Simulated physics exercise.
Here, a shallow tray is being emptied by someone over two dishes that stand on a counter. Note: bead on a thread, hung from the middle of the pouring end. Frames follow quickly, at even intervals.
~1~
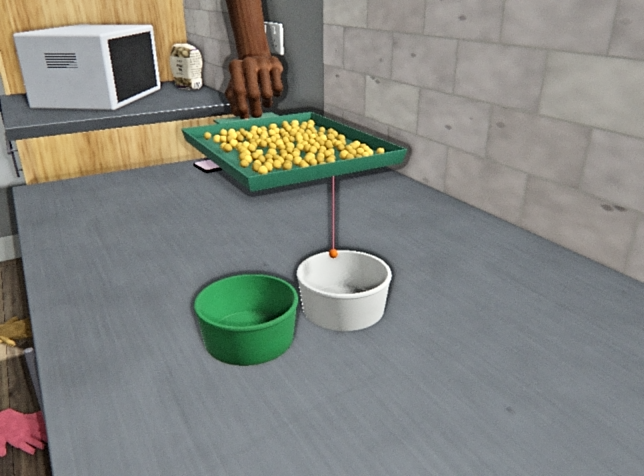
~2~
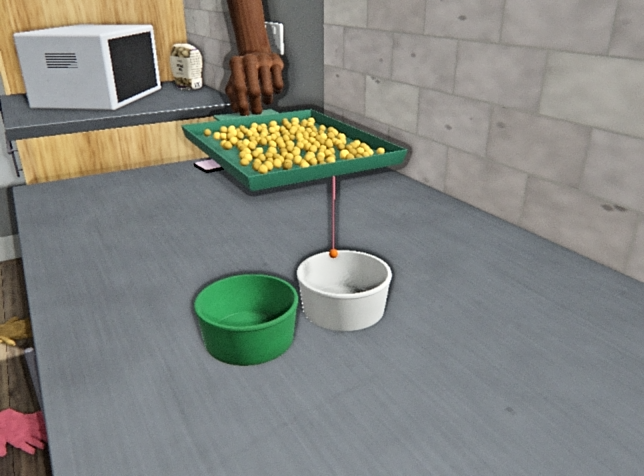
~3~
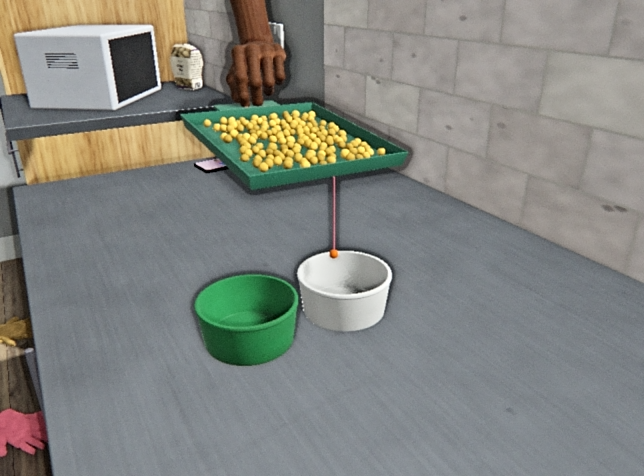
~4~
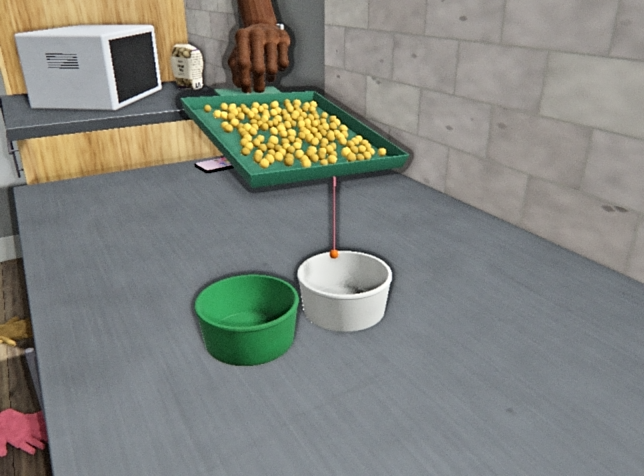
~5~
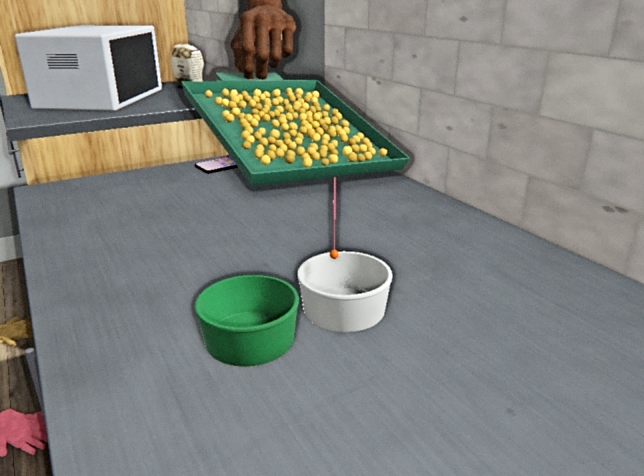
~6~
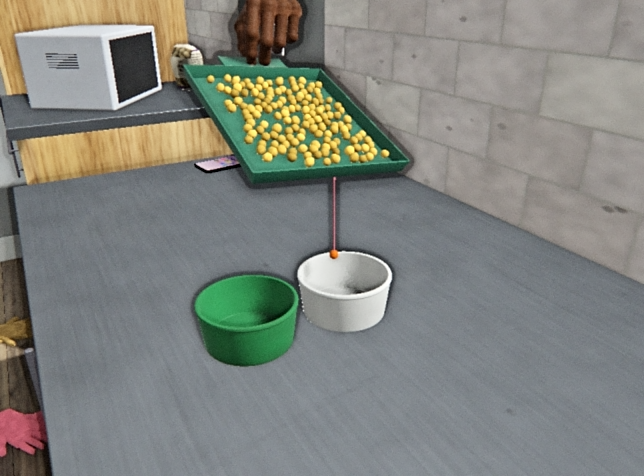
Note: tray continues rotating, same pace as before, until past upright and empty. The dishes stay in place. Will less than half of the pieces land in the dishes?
The dishes save the lesser portion.
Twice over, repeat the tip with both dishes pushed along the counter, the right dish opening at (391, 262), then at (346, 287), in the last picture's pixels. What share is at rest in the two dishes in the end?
You'd get 80 in a hundred first and 30 in a hundred after that.
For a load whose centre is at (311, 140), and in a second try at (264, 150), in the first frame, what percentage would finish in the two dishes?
In order, 40 % then 30 %.
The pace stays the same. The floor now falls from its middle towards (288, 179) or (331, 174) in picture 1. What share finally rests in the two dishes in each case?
The first try yields 70 percent and the second 40 percent.
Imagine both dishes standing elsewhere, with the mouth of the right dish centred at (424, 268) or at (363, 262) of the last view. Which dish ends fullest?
Result, try one: The dish at right; try two: The dish at right.
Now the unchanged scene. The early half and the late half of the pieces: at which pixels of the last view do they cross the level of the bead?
Points: About (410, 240), then about (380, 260).
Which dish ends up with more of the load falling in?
Note: Fuller is the one placed right.
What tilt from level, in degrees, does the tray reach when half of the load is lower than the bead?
The tilt then is about 115°.
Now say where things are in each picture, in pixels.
The first picture shows corners of the pouring end near (251, 176) and (402, 149), level; middle of the load near (279, 144), puffed corn balls; left dish near (268, 340); right dish near (368, 307); bead on its thread near (333, 254).
The second picture shows corners of the pouring end near (251, 175) and (403, 149), level; middle of the load near (279, 142).
The third picture shows corners of the pouring end near (252, 174) and (404, 151), tipped barely, lowest at the right corner; middle of the load near (280, 137).
The fourth picture shows corners of the pouring end near (253, 173) and (405, 154), tipped a little, lowest at the right corner; middle of the load near (281, 129).
The fifth picture shows corners of the pouring end near (254, 171) and (405, 157), tipped clearly, lowest at the right corner; middle of the load near (282, 121).
The sixth picture shows corners of the pouring end near (255, 170) and (405, 159), tipped clearly, lowest at the right corner; middle of the load near (307, 118); left dish near (268, 341); right dish near (369, 308).
Shortly afterwards, tray tipped steeply; all but a few on the tray; only a few outside both; a little in the air.
Next, tray tipped past a quarter turn; the bulk on the tray; only a few in the right dish; a little outside both; only a few in the air.
Some moments later, tray tipped past a quarter turn; near a quarter in the right dish; the bulk outside both.
In the end, tray tipped past a quarter turn; none at all in the left dish; near a quarter in the right dish; the bulk outside both.
